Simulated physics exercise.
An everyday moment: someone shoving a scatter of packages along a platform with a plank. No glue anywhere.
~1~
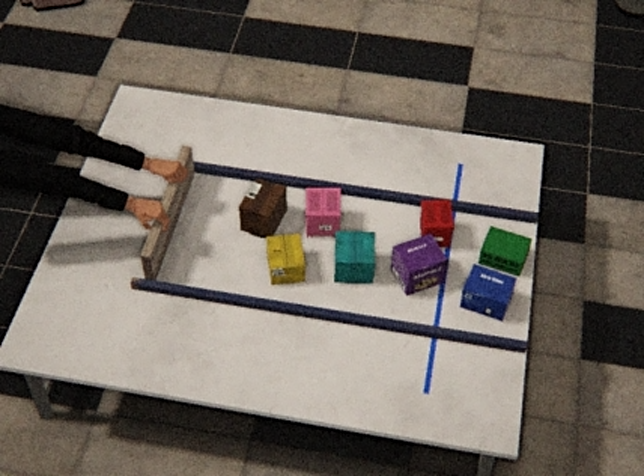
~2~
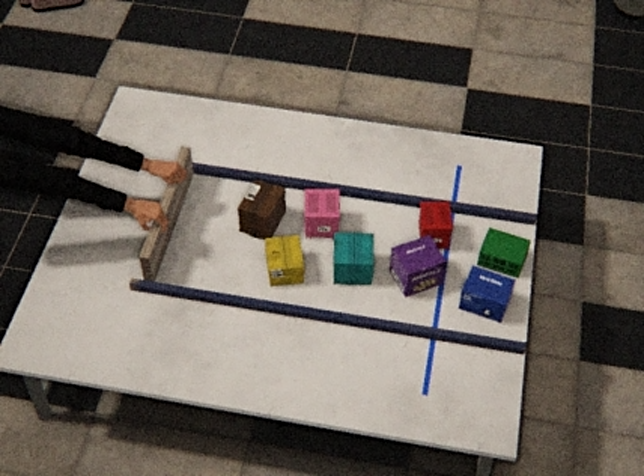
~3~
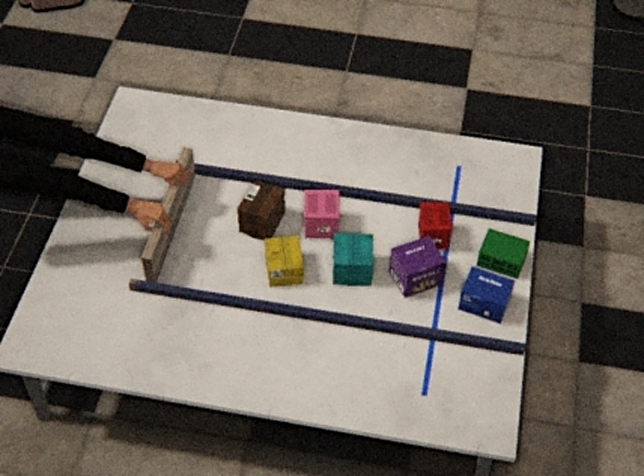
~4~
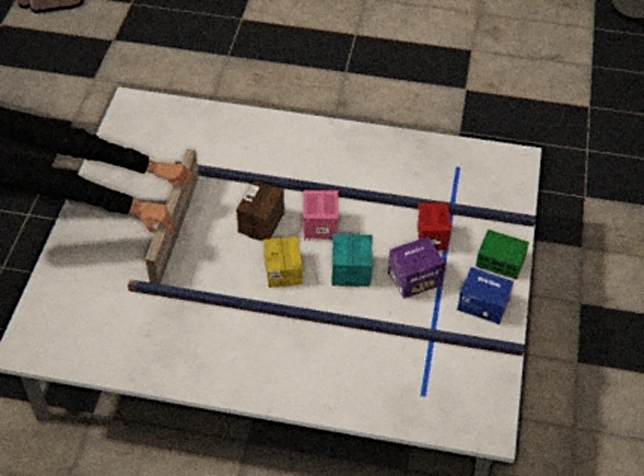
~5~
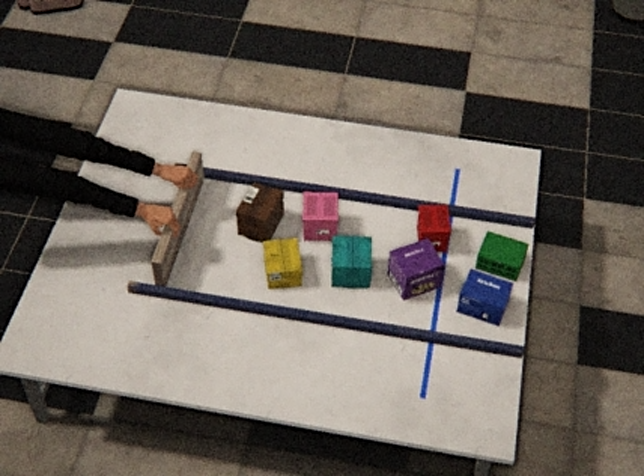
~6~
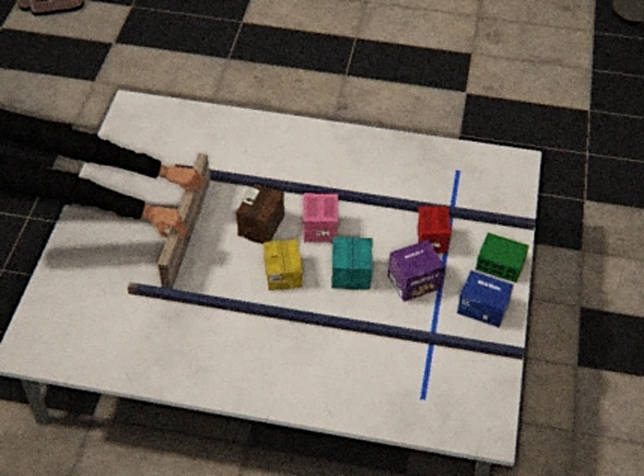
A plank held by two hands at the left of a white table stays nearly still at first, then slides slightly right between two dark rails. It nears the brown box without touching it, while the eight colourful boxes, some around a blue line, stay in place.
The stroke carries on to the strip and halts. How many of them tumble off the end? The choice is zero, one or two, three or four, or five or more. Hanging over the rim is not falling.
As it turns out, the number that fall off is three or four.
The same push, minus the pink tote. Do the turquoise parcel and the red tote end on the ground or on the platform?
The turquoise parcel is kept, the red tote survives.
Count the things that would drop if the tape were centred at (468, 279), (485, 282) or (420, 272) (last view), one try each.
Try by try, 4, 6 and 2.
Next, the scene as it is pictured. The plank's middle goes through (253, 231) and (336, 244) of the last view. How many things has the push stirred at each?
The counts are 1 and 5.
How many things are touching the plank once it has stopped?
The number is 2.
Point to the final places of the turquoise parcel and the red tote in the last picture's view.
The turquoise parcel stops around (497, 282); the red tote around (531, 244).
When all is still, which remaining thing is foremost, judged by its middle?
Foremost is the red tote.
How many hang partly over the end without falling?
The number is 1.
A little later, none off yet; green crate at rest near (502, 258); blue box at rest near (485, 299); red tote at rest near (433, 231).
Next, none off yet; green crate at rest near (502, 258); blue box shifted a little near (496, 303); red tote shifted a little near (444, 232).
When it is over, the number that fall off is three or four; down, purple box, blue box and green crate.
